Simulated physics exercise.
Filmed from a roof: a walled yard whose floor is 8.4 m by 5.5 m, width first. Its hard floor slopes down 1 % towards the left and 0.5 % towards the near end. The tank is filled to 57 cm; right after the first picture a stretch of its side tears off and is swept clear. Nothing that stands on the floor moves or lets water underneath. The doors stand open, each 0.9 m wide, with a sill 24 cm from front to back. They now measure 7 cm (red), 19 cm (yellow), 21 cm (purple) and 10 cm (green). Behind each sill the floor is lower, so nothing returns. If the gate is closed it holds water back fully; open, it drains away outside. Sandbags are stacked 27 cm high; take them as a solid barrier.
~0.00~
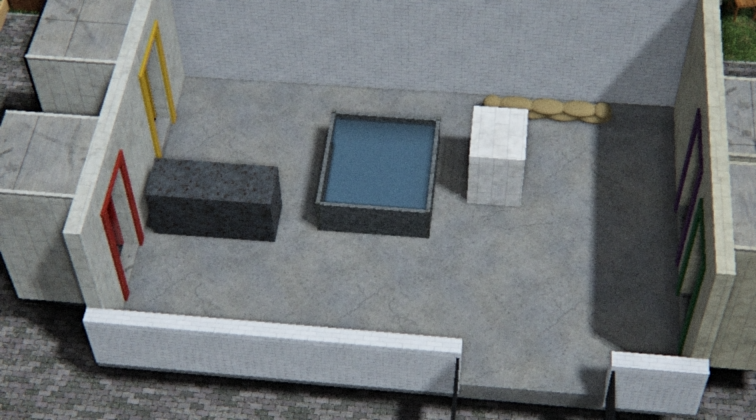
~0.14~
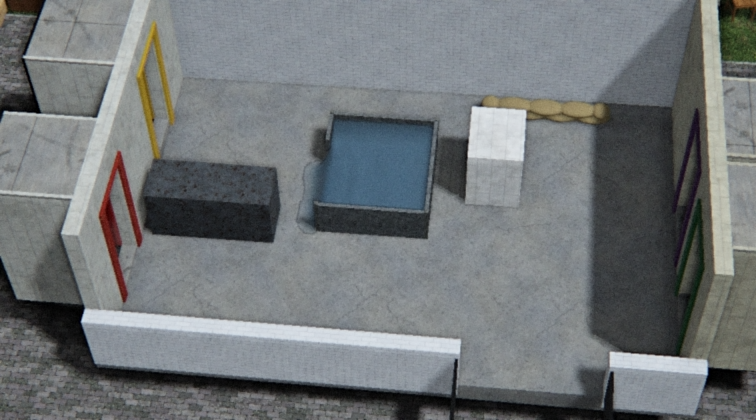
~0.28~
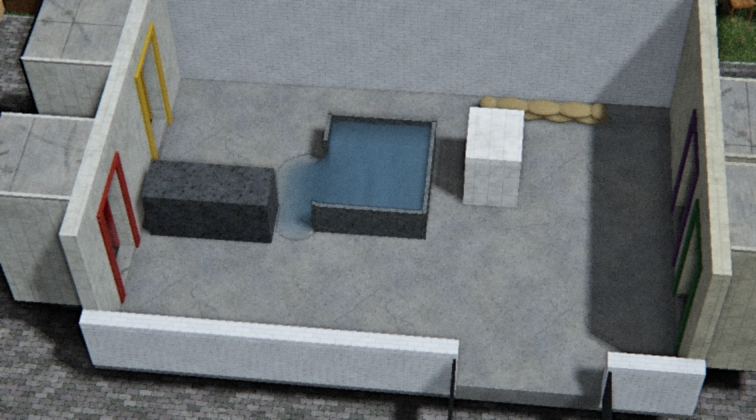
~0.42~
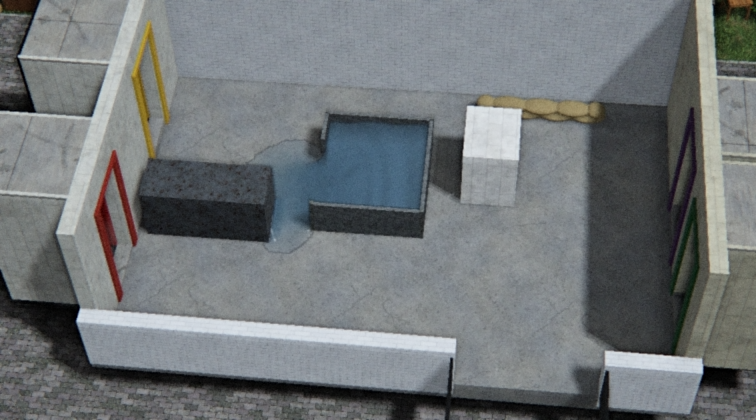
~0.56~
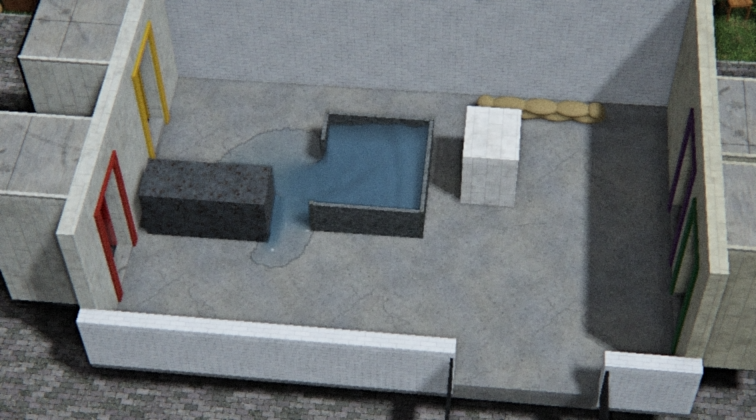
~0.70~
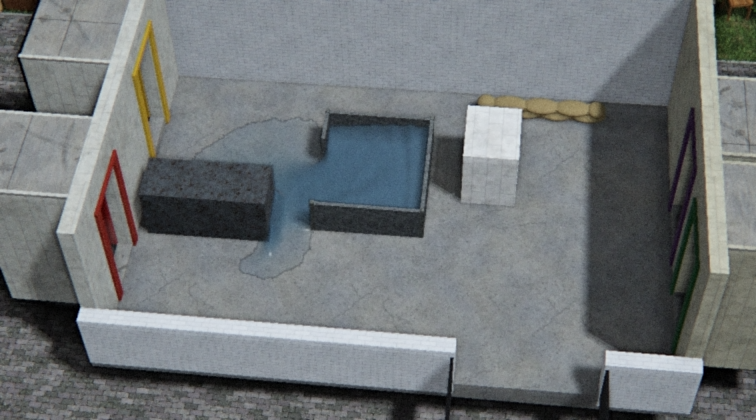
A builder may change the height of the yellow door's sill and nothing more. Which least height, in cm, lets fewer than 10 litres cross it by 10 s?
At least 24 cm or so.
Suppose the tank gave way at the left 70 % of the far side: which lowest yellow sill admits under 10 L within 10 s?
Then roughly 13.5 cm.
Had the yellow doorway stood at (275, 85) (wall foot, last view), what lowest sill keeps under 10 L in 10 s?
About 7.5 cm.
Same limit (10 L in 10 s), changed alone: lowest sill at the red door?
Roughly 7.0 cm at red.
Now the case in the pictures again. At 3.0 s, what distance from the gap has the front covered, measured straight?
About 4.2 m.
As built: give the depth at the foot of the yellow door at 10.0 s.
About 9.0 cm.
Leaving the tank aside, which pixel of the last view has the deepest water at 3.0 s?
Around (177, 87).
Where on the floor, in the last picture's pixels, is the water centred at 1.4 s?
Near (315, 190).
After 1.4 s water covers 20 % of the floor, deepest (40 cm) near (278, 210); 25 cm at the yellow door, 1 litre in over its 19 cm sill.
After 3.0 s water covers 35 % of the floor, deepest (30 cm) near (177, 87); 20 cm at the yellow door, 36 litres in over its 19 cm sill.
After 10.0 s water covers 85 % of the floor, deepest (9 cm) near (156, 167); 9 cm at the yellow door, 39 litres in over its 19 cm sill.
At the yellow door as built, the water arrived by 1.0 s and peaked near 29 cm at 1.6 s.
Run again over the same 10 s with other heights there, 28 litres in over 20.5 cm, 3 litres over 27.5 cm. The limit of 10 litres is kept from about 24 cm up.
